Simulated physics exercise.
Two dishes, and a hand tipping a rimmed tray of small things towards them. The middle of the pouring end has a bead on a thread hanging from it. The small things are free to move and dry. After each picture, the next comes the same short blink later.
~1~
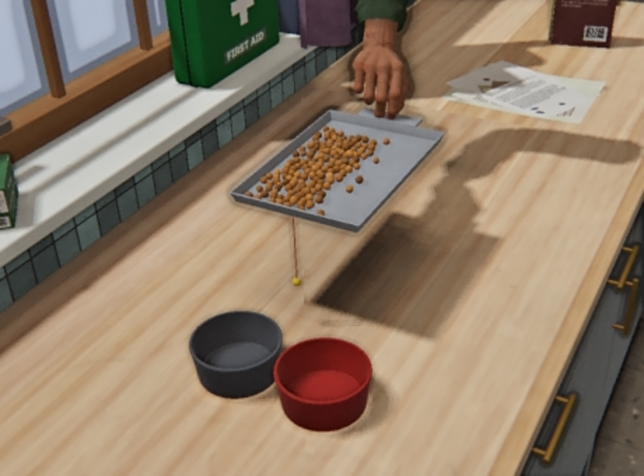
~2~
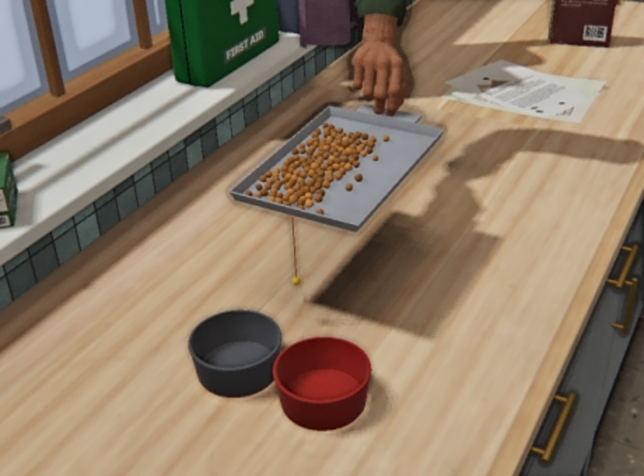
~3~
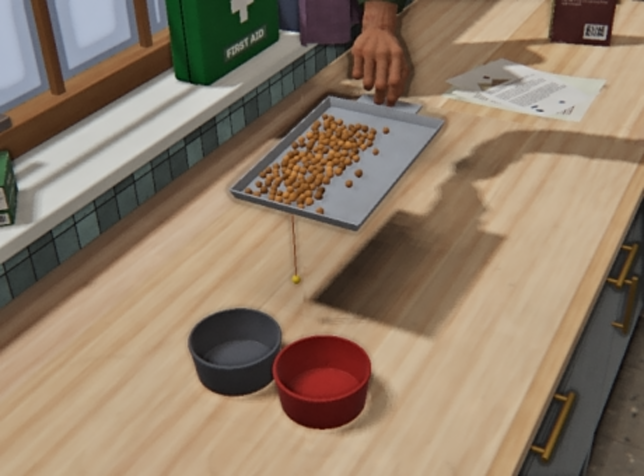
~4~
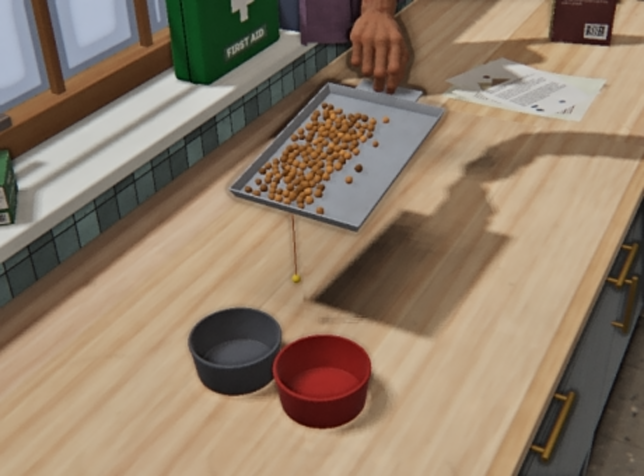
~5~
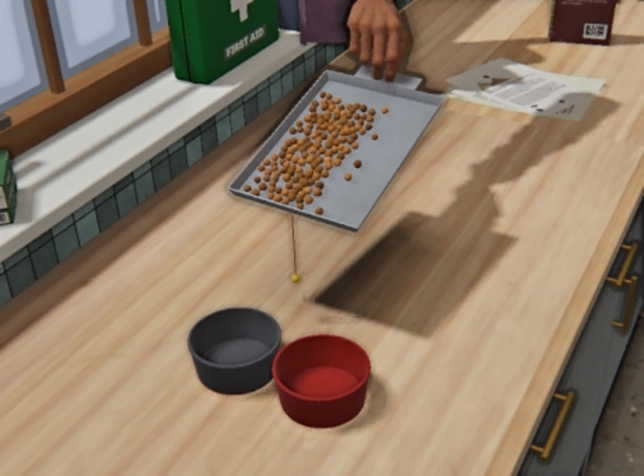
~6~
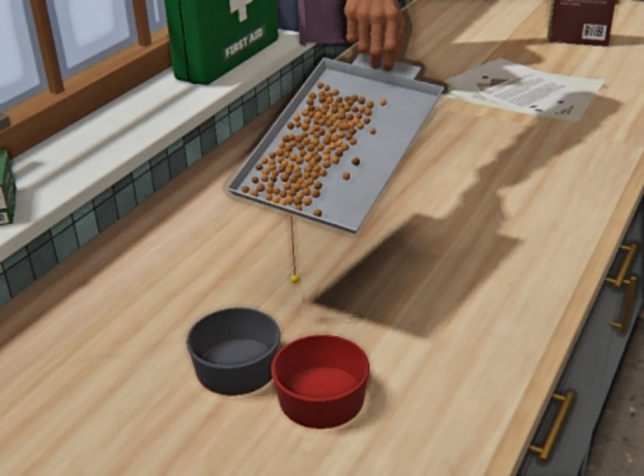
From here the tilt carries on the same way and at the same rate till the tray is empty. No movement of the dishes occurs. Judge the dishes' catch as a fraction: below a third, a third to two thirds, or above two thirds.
The dishes fail to reach a third of the load.
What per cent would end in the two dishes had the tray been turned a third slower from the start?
Estimate: Some 10%.
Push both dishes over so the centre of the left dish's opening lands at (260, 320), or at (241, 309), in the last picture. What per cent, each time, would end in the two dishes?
In order, 60 % and 80 %.
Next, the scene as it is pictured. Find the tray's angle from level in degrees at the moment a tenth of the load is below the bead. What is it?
Approx. reading: About 65°.
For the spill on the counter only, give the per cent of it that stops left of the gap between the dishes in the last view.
Close to 10 in a hundred.
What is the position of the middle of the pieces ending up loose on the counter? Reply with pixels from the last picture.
Near (323, 343).
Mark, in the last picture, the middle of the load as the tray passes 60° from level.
Somewhere near pixel (310, 199).
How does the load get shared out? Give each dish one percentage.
I'd say some 0 in a hundred wind up in the left dish, and some 0 in a hundred in the right.
Just after the last frame, tray tipped steeply; the larger part on the tray; just a few outside both; about a tenth in the air.
A moment on, tray tipped right over; about a tenth on the tray; just a few in the left dish; roughly two thirds outside both; roughly a quarter in the air.
Further on, tray tipped past a quarter turn; just a few in the right dish; just a few in the left dish; almost all outside both.
When it is over, tray tipped past a quarter turn; just a few in the right dish; just a few in the left dish; almost all outside both.
